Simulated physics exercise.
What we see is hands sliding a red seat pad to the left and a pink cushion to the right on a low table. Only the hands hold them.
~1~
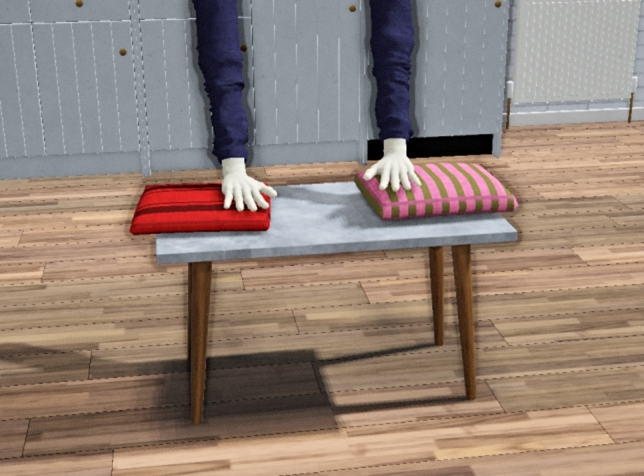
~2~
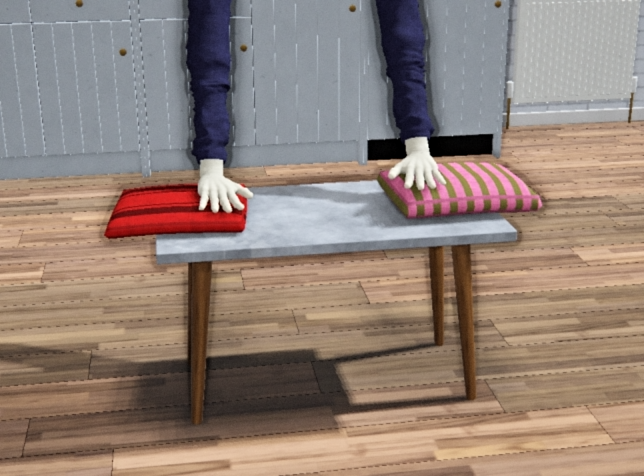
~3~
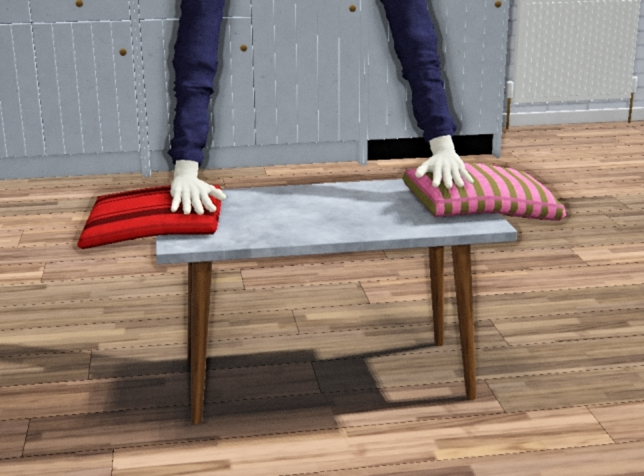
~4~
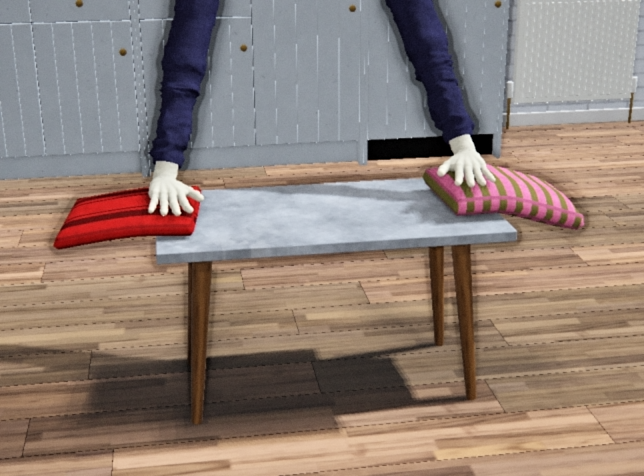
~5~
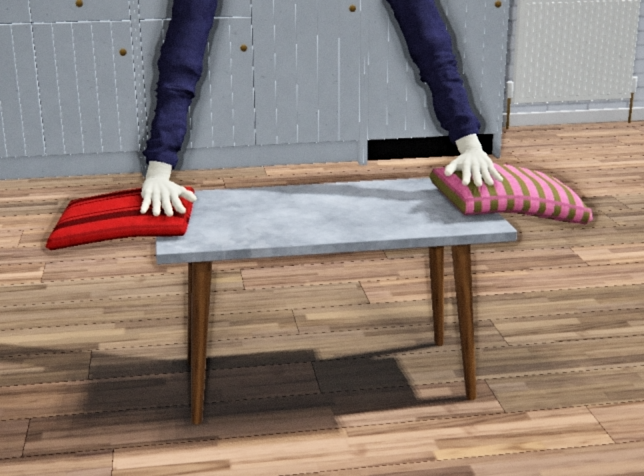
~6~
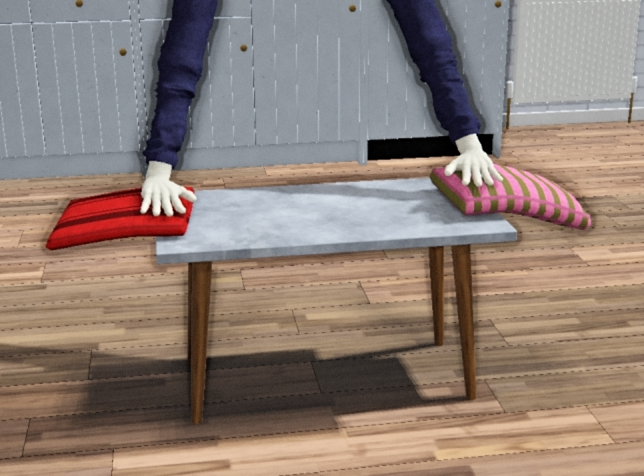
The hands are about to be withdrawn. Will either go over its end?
In the end the red seat pad slumps off the end; the pink cushion tips over and falls.
Then, 0.30 s after the last picture, seat pad falling near (129, 267); cushion falling near (519, 229).
Then, 0.58 s after the last picture, seat pad on the floor near (115, 380); cushion on the floor near (541, 345).
At rest, seat pad on the floor near (115, 389); cushion on the floor near (574, 345). The red seat pad tips over and falls and the pink cushion goes down.
